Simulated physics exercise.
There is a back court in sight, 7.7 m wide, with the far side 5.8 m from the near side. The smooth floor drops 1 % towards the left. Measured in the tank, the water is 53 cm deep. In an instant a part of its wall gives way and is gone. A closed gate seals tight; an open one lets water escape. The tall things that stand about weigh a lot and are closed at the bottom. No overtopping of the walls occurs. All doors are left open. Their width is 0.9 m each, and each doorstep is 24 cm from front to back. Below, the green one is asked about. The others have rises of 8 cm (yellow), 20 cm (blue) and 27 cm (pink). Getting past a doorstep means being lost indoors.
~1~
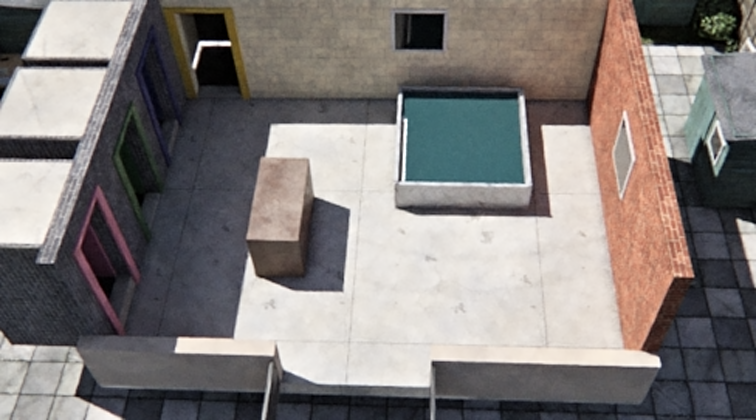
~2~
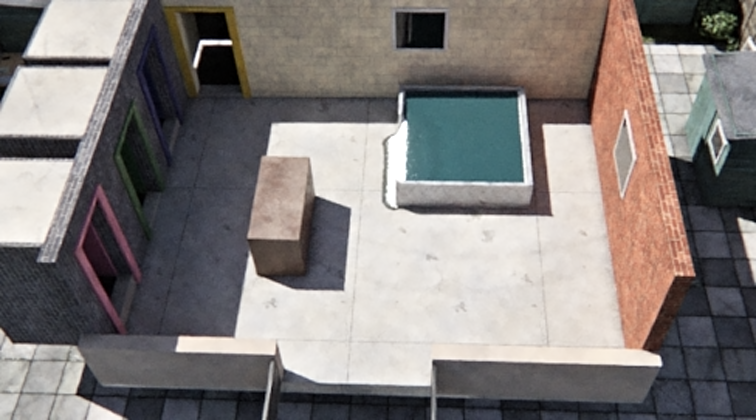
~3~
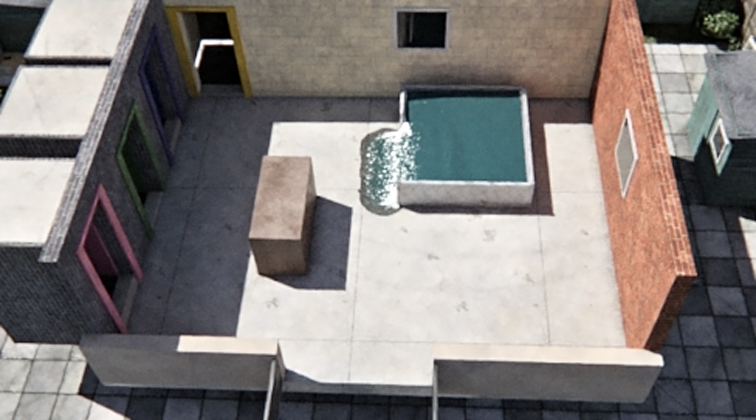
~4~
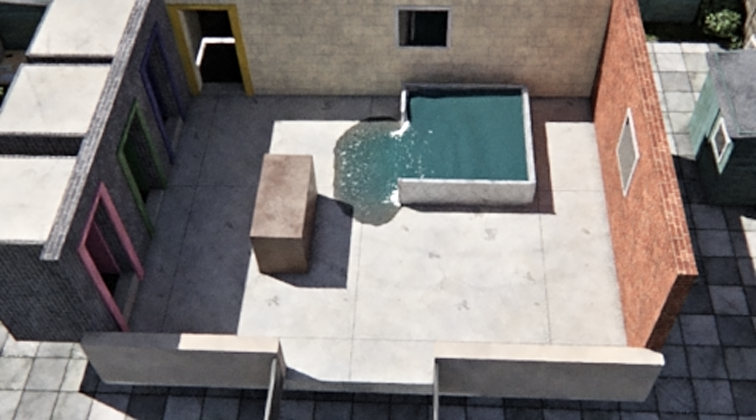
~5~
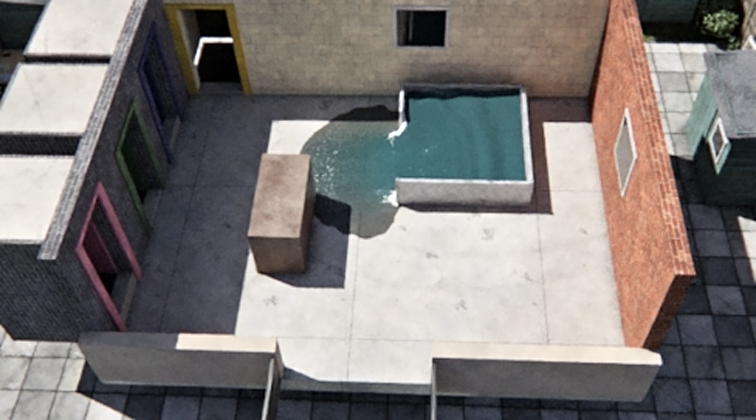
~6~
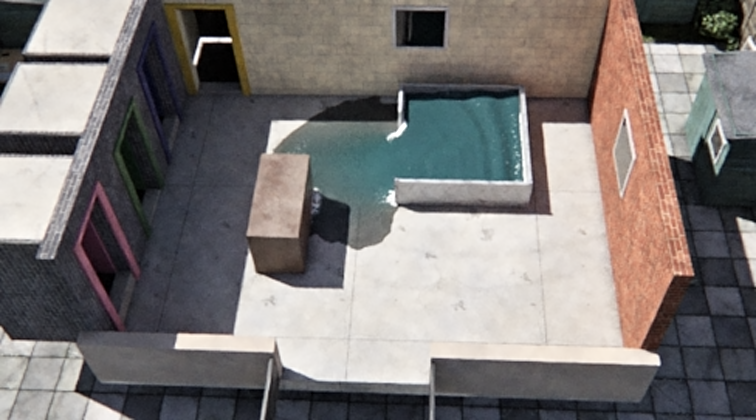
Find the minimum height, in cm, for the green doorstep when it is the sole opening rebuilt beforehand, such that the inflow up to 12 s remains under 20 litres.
The minimum height is about 12 cm.
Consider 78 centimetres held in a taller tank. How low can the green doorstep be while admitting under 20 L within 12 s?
In that case, roughly 19 cm.
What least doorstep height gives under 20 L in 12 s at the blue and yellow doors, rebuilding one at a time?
You'd want about 22 centimetres at blue and about 19 centimetres at yellow.
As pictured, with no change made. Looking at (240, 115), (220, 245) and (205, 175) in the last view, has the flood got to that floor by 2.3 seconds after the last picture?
So the three spots come out swamped, spared, swamped, in that order.
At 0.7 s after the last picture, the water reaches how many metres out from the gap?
The front is some 4.2 m out.
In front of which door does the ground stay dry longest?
Pink.
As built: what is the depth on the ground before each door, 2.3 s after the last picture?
Door by door, in centimetres - yellow 21, green 14, blue 28, pink 2.
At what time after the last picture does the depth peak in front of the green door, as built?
I'd say near 1.8 seconds.
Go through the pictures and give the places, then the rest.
The first frame shows the tank at (461, 137) is whole and still, 53 cm deep; the green door at (140, 177) is dry.
In the second frame, water pours out at (401, 163) and has run 0.2 m, to (388, 154); about 5 cm deep outside, 53 cm at the back.
In the third frame, the gap is at (402, 163), the front 0.7 m out at (366, 158); the back of the tank holds 53 cm.
In the fourth frame, the gap is at (403, 162), the front 1.1 m out at (339, 174); the back of the tank holds 53 cm.
In the fifth frame, the front is at a hidden place, 1.7 m from the gap at (401, 162); 3.5 m2 of floor is wet, 53 cm left at the back.
In the sixth frame, the gap is at (400, 162), the front 2.2 m out at a hidden place; the back of the tank holds 47 cm; the green door at (141, 173), 4.4 m from the gap, is still 2.2 m from the nearest water.
Then, 0.7 s after the last picture water covers 25 % of the floor, deepest (30 cm) near (322, 205); it has not reached the green door.
Then, 2.3 s after the last picture water covers 45 % of the floor, deepest (32 cm) near (186, 101); 14 cm at the green door, 37 litres in over its 6 cm doorstep.
Then, 11.3 s after the last picture water covers 85 % of the floor, deepest (10 cm) near (115, 359); 7 cm at the green door, 120 litres in over its 6 cm doorstep.
At the green door as built, the water peaked near 14 cm, 1.9 s after the last picture.
Run again over the same 12 s with other heights there, 26 litres in over 11 cm, 8 litres over 14.5 cm. The limit of 20 litres is kept from about 12 cm up.
